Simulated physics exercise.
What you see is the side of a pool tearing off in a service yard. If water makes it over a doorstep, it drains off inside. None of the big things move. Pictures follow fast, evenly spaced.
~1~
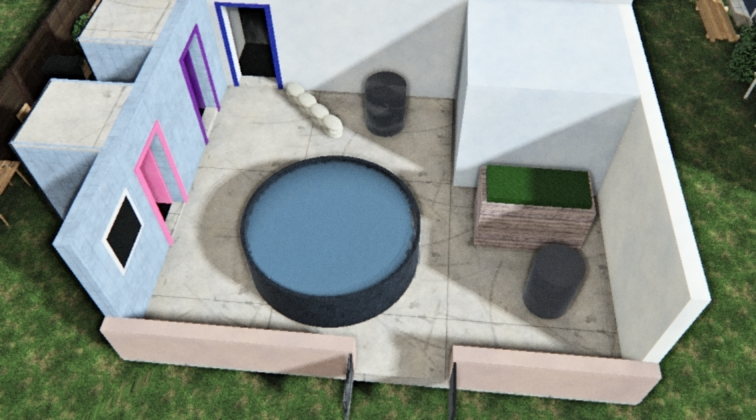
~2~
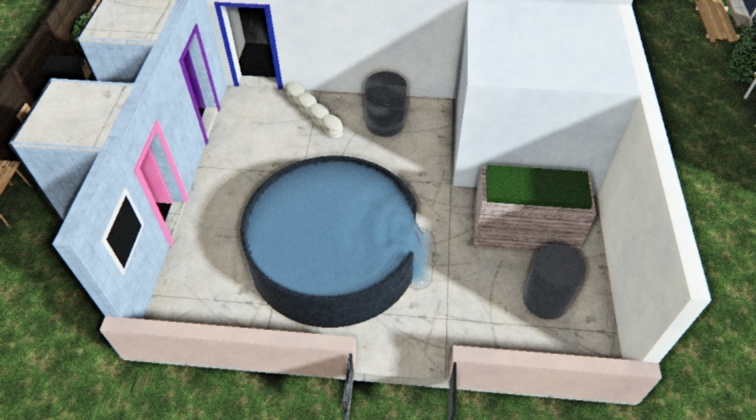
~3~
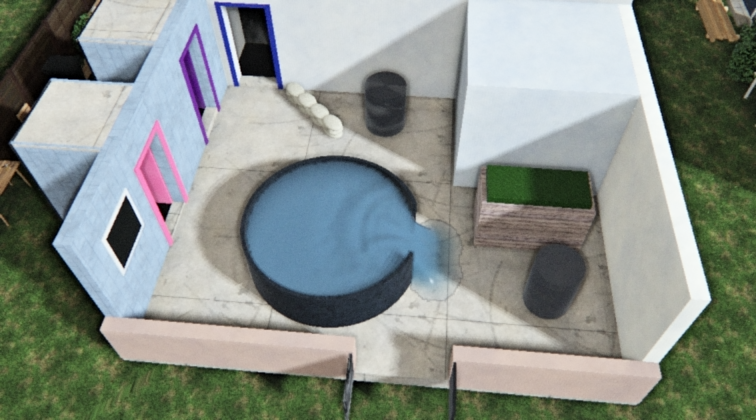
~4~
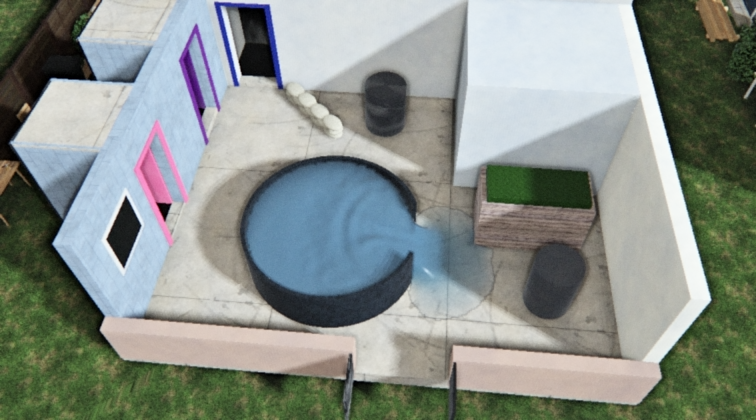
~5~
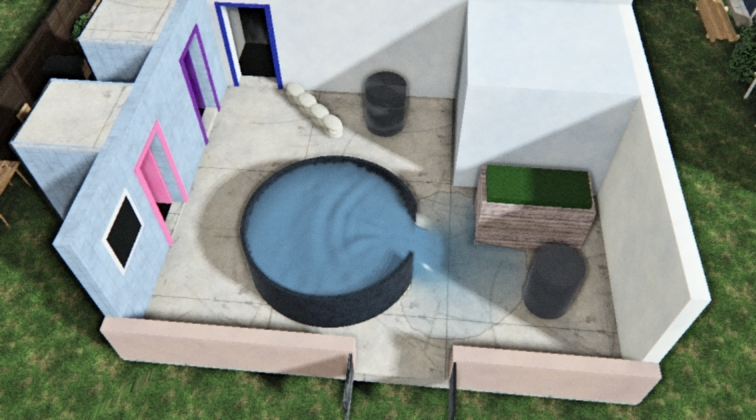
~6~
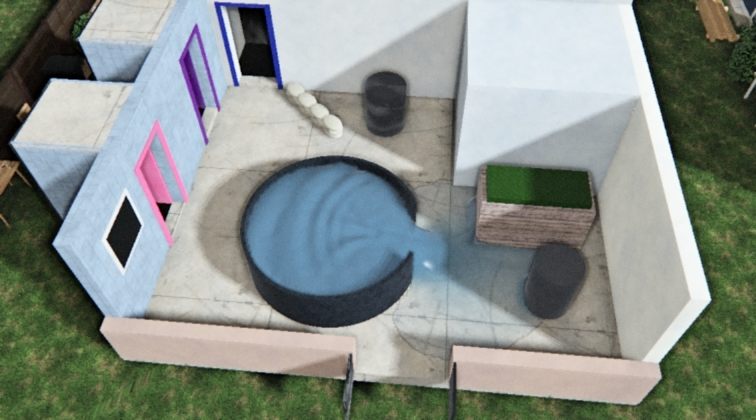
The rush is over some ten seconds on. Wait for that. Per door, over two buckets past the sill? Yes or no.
Blue door no, pink door yes, purple door no.
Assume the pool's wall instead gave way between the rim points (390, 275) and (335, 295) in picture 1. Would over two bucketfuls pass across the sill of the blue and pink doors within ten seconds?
Here's how I see it: The blue door doesn't reach it and the pink door doesn't reach it.
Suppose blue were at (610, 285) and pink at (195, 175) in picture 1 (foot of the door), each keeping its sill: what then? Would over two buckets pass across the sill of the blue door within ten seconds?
Note: Blue door lets too much through.
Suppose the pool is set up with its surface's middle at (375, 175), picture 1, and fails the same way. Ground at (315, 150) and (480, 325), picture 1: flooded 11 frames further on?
I'd say spared for the first and watered for the second.
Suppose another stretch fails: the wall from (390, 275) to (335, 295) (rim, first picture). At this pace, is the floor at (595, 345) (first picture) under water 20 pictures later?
Answer: Soaked.
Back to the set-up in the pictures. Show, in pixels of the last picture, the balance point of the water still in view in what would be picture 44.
Roughly (410, 255).
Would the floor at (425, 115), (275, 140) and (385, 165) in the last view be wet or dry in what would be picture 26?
First spot soaked, second soaked, third soaked.
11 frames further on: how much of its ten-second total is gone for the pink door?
Share by then: About 0 in a hundred.
A moment on, water covers 25 % of the floor; the blue door not reached, the pink door not reached, the purple door not reached.
Next, water covers 40 % of the floor; the blue door not reached, the pink door not reached, the purple door not reached.
Then, water covers 60 % of the floor; the blue door not reached, the pink door not reached, the purple door not reached.
Later, water covers 90 % of the floor; the blue door not reached, the pink door wet at the sill, nothing in, the purple door wet at the sill, nothing in.
In the end, water covers 95 % of the floor; the blue door wet at the sill, nothing in, the pink door over two buckets in, the purple door wet at the sill, nothing in.
